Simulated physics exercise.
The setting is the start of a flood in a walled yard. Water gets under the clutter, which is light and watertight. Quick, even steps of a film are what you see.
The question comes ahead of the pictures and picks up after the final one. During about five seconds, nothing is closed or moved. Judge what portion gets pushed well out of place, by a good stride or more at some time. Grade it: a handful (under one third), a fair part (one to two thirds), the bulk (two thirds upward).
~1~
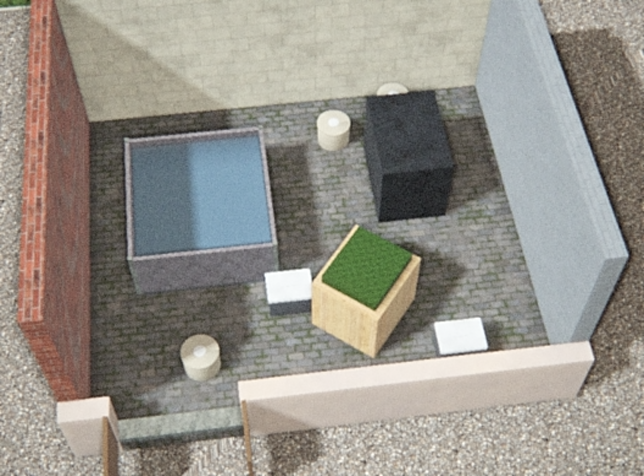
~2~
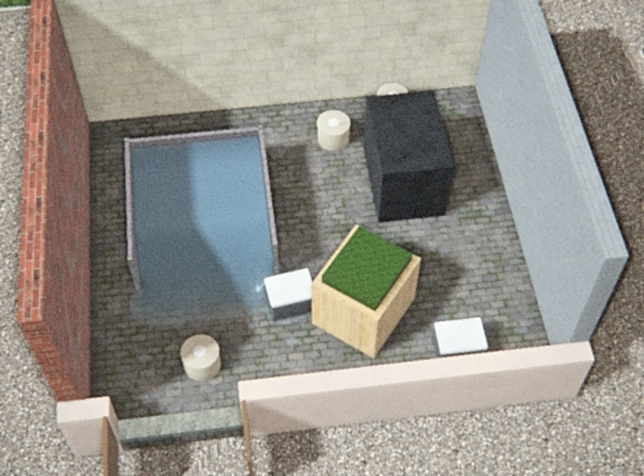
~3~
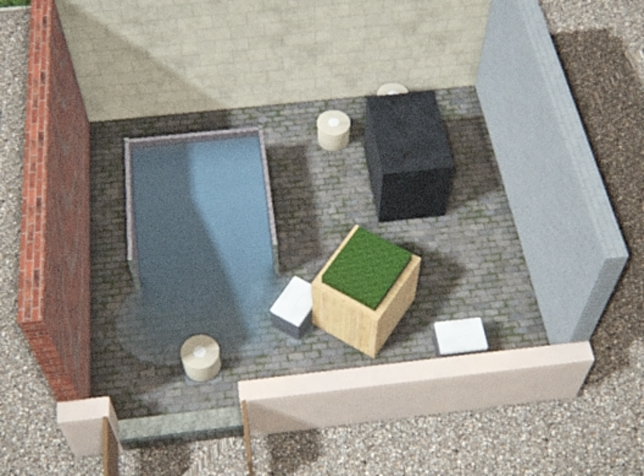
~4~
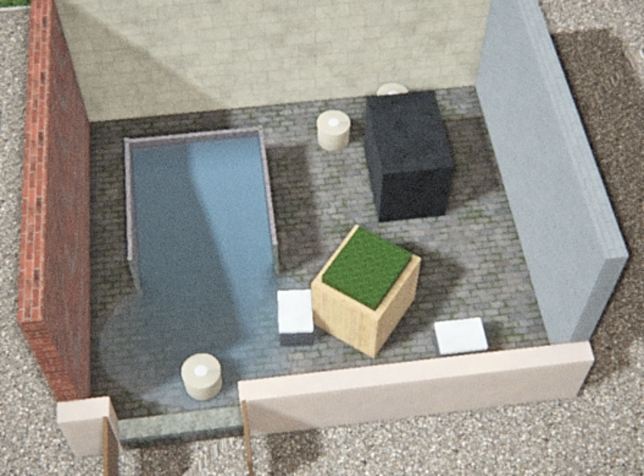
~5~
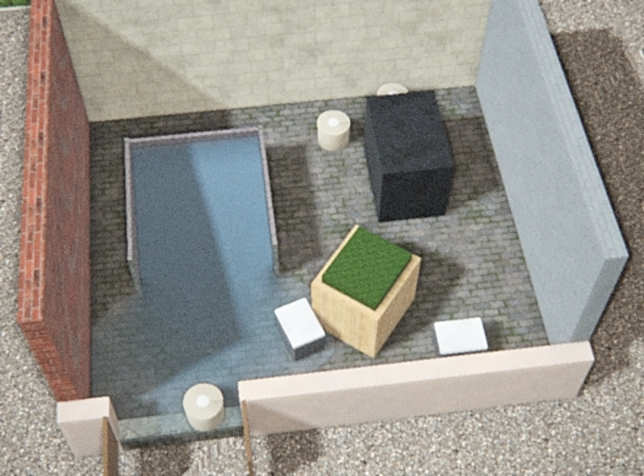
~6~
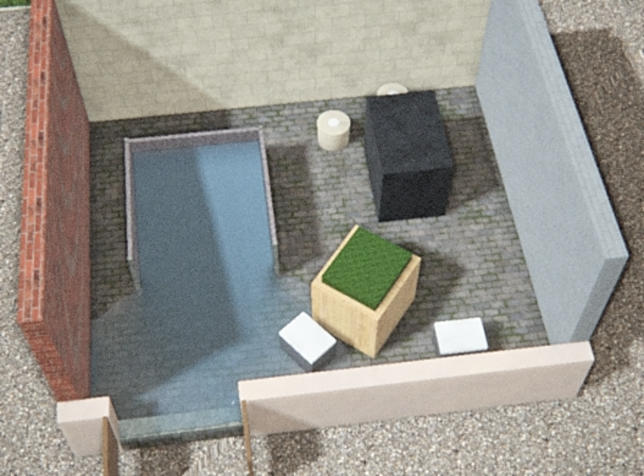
A fair part.
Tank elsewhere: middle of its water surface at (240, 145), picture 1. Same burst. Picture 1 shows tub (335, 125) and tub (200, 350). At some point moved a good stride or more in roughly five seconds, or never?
One by one, the first came up short and the second went the full distance.
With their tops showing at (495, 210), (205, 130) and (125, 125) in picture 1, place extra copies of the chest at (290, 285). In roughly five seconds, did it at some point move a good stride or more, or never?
Okay, in order the twins go a long way, nowhere much, nowhere much.
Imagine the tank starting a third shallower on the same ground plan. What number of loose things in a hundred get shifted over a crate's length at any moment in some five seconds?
Around 60 in a hundred.
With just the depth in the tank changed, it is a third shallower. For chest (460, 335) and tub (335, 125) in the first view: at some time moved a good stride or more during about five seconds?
Lab note, in sequence: Reached that mark / stayed below that mark.
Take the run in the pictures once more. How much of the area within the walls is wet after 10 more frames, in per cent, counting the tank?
By my count it's near 45 in a hundred.
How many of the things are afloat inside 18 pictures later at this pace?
My tally gives 2.
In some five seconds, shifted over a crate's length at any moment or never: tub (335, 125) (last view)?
Short of that.
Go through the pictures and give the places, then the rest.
A chest at (289, 285), on the bottom; a chest at (461, 335) rests on the ground; 0 of 5 have shifted, in the first frame.
A chest at (290, 287), on the bottom, close to its start; a chest at (461, 335) rests on the ground; 0 of 5 have shifted, in the second frame.
A chest at (297, 300) rests on the ground, close to its start; a chest at (461, 335) rests on the ground; 1 of 5 have shifted, in the third frame.
A chest at (295, 310) rests on the ground, a stride from its start; a chest at (461, 335) rests on the ground; 2 of 5 have shifted, in the fourth frame.
A chest at (300, 322), on the bottom, a stride from its start; a chest at (461, 335), on the bottom; 2 of 5 have shifted, in the fifth frame.
A chest at (308, 337) rests on the ground, a stride from its start; a chest at (461, 335) rests on the ground; 2 of 5 have shifted, in the sixth frame.
A moment on, 2 of 5 are well off their spots; 1 afloat.
Next, 3 of 5 are well off their spots; 2 afloat.
Later, 3 of 5 are well off their spots; 2 afloat.
In the end, 3 of 5 are well off their spots, and 3 have been at some point; 2 afloat.
